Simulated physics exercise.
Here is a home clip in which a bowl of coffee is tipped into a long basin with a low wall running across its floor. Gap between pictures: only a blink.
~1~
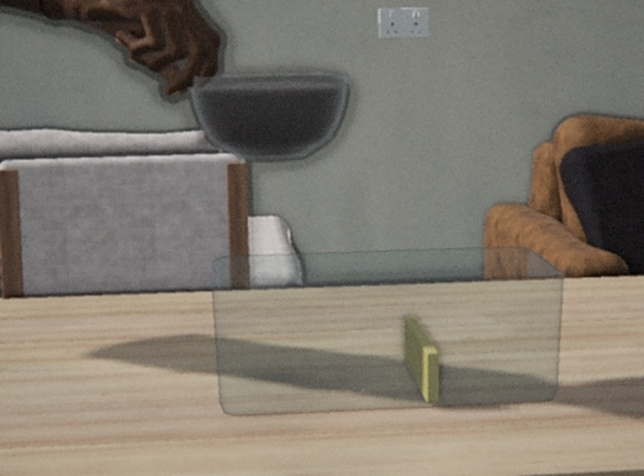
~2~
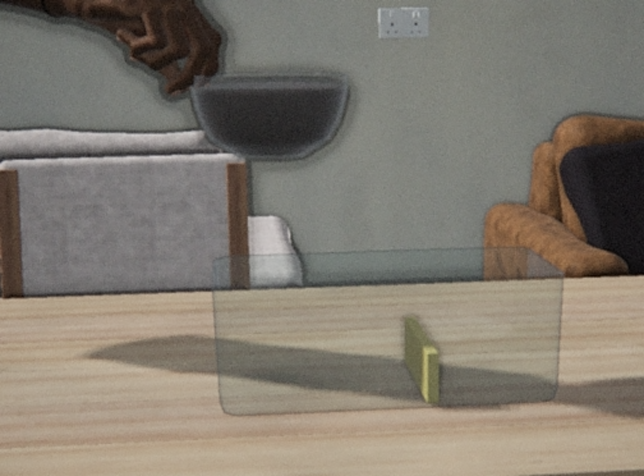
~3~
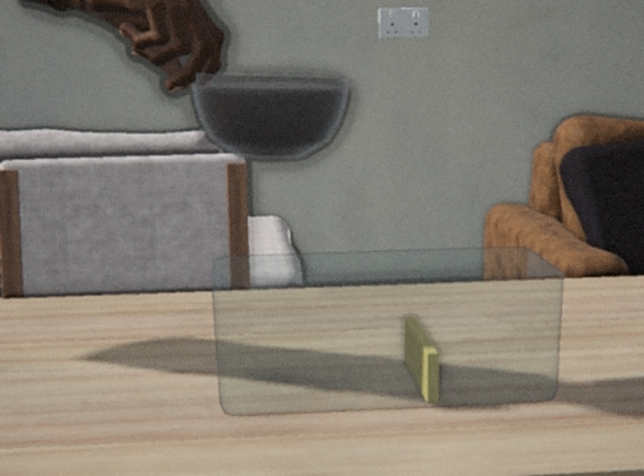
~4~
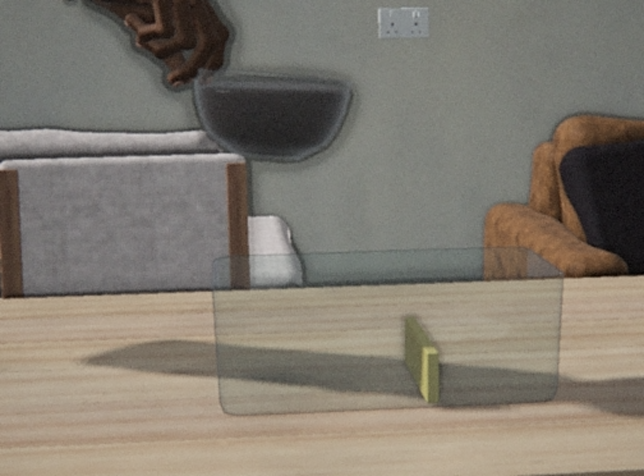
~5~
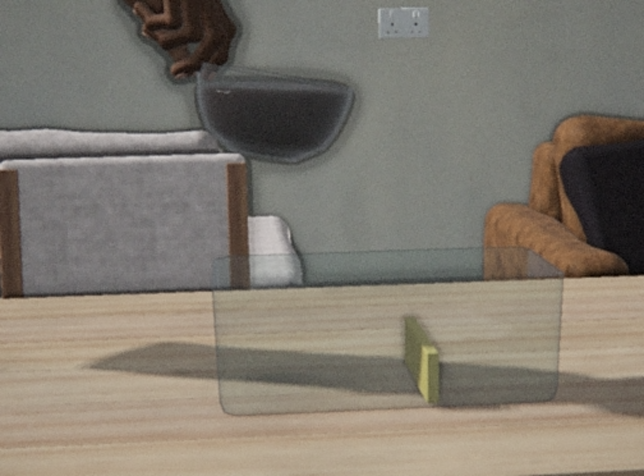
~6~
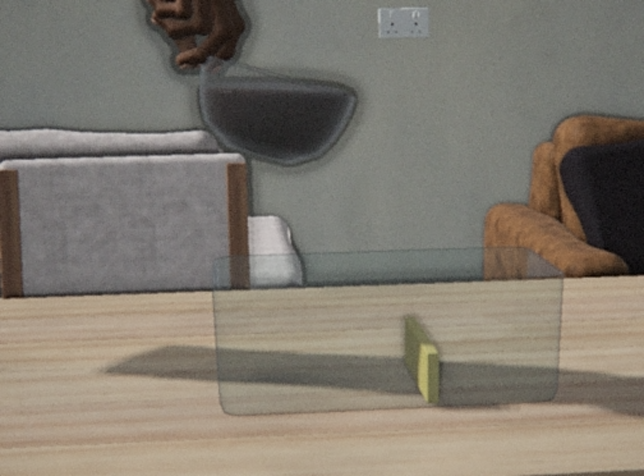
A dark bowl held by a brown hand above a clear basin on a wooden table tilted gradually down to the right, as the hand rose slightly and shifted right along with it.
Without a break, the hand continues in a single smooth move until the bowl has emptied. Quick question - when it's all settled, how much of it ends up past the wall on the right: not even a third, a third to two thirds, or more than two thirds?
I'd say a third to two thirds.
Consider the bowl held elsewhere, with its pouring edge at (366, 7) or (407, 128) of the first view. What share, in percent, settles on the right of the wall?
In order, some 70 and 80 percent.
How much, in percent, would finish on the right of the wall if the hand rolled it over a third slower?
About 55 %.
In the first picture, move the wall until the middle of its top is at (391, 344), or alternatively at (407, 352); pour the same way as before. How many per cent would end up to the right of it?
70 % and 60 %, roughly.
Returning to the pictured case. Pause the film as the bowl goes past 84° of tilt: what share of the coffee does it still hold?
Near 30 %.
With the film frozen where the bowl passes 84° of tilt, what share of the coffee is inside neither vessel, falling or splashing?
Around 45 in a hundred.
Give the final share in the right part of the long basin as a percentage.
Close to 45 in a hundred.
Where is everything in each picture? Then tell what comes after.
The first frame shows tilt 0°; pouring edge (346, 76); surface from (195, 89) to (343, 86); the long basin's rim runs from (214, 274) to (545, 262); the wall's top is at (421, 336).
The second frame shows tilt 1°; pouring edge (346, 77); surface from (195, 88) to (343, 87).
The third frame shows tilt 3°; pouring edge (348, 80); surface from (196, 88) to (344, 88).
The fourth frame shows tilt 6°; pouring edge (349, 84); surface from (198, 87) to (345, 89).
The fifth frame shows tilt 11°; pouring edge (351, 91); surface from (201, 86) to (348, 91).
The sixth frame shows tilt 17°; pouring edge (353, 100); surface from (203, 87) to (352, 95); 1 per cent is over the edge.
A moment on, the tilt is 84° and 29 per cent is still to pour, 7 is left of the wall and 19 right of it.
Next, the tilt is 116° and 0 per cent is still to pour, 52 is left of the wall and 44 right of it.
Then the tilt is 117° and 0 per cent is still to pour, 56 is left of the wall and 42 right of it.
Later the tilt is 117° and 0 per cent is still to pour, 56 is left of the wall and 43 right of it.
Finally, 56 per cent lies left of the wall, 42 right of it and 1 outside.
